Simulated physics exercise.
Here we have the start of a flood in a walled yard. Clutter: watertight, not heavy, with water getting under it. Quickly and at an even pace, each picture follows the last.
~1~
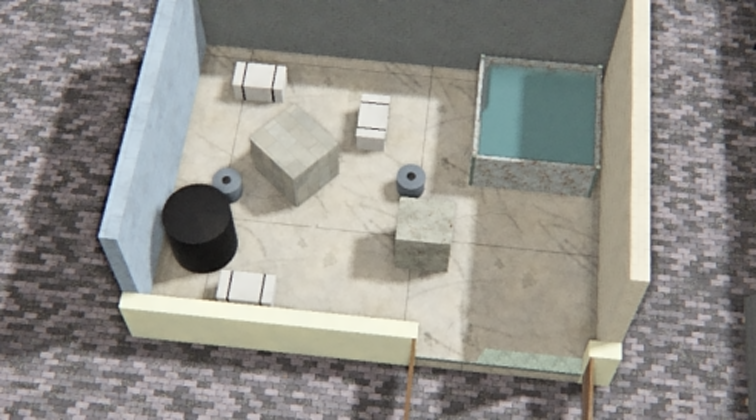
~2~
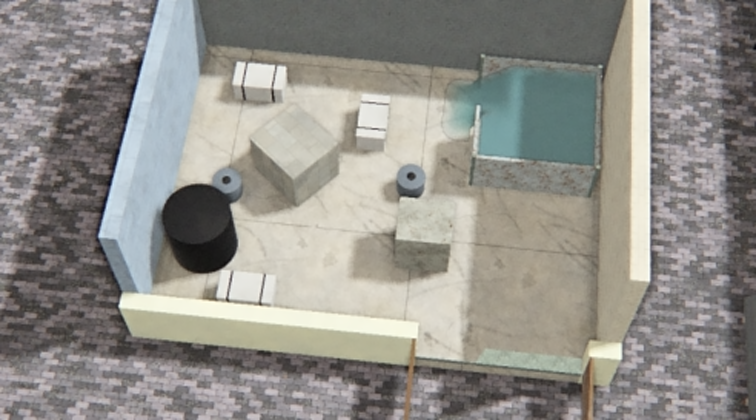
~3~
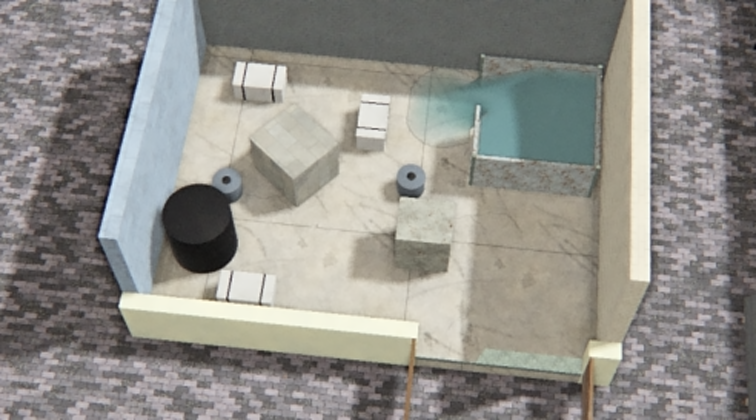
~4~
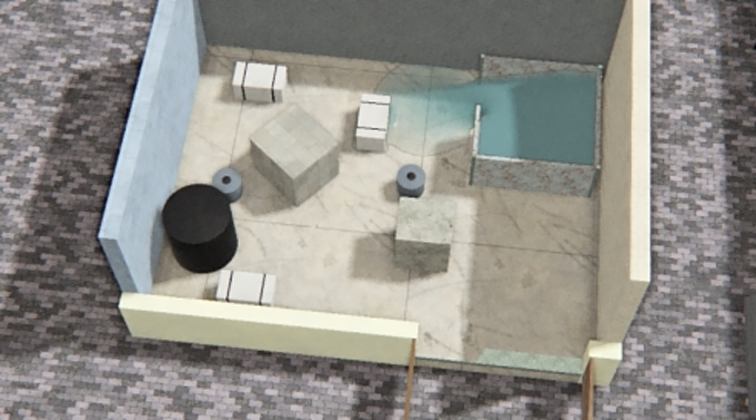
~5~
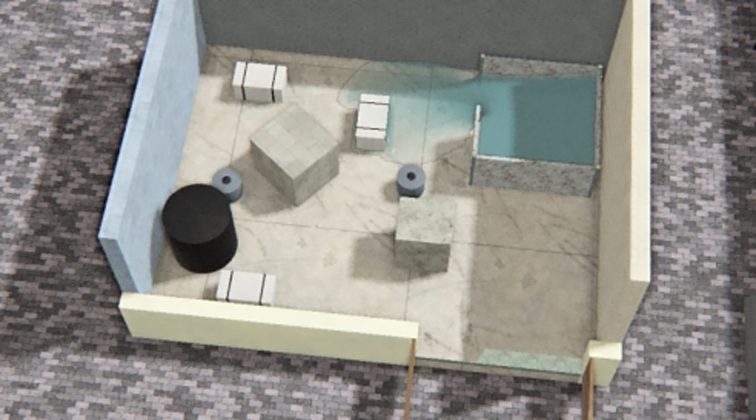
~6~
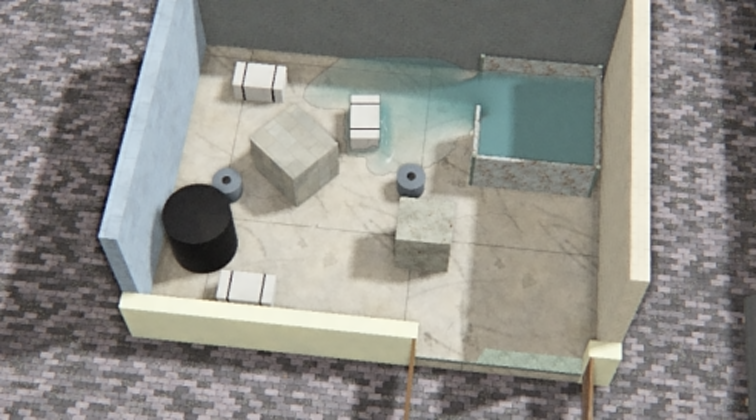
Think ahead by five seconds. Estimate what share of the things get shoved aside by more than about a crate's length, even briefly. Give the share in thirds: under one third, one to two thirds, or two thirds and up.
One to two thirds.
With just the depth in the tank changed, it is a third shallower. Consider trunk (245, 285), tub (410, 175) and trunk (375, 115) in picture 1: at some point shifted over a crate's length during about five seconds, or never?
First one stopped before it, second one stopped before it, third one reached the mark.
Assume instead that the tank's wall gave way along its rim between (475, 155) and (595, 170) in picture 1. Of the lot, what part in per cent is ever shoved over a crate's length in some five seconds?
My estimate is some 0 per cent of them.
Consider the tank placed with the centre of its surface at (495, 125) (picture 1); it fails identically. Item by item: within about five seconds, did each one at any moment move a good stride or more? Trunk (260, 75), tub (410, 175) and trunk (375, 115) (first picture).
Well, the first one got driven a long way, the second didn't get far, and the third got driven a long way.
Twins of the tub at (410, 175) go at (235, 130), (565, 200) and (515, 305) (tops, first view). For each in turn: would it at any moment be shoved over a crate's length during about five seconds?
Shoved clear, stays put, stays put.
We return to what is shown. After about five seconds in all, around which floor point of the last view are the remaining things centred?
Roughly at (307, 231).
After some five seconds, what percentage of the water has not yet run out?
About 100 percent.
A moment on, 1 of 5 are well off their spots; 0 afloat.
Next, 2 of 5 are well off their spots; 1 afloat.
Later, 2 of 5 are well off their spots; 2 afloat.
In the end, 3 of 5 are well off their spots, and 3 have been at some point; 1 afloat.
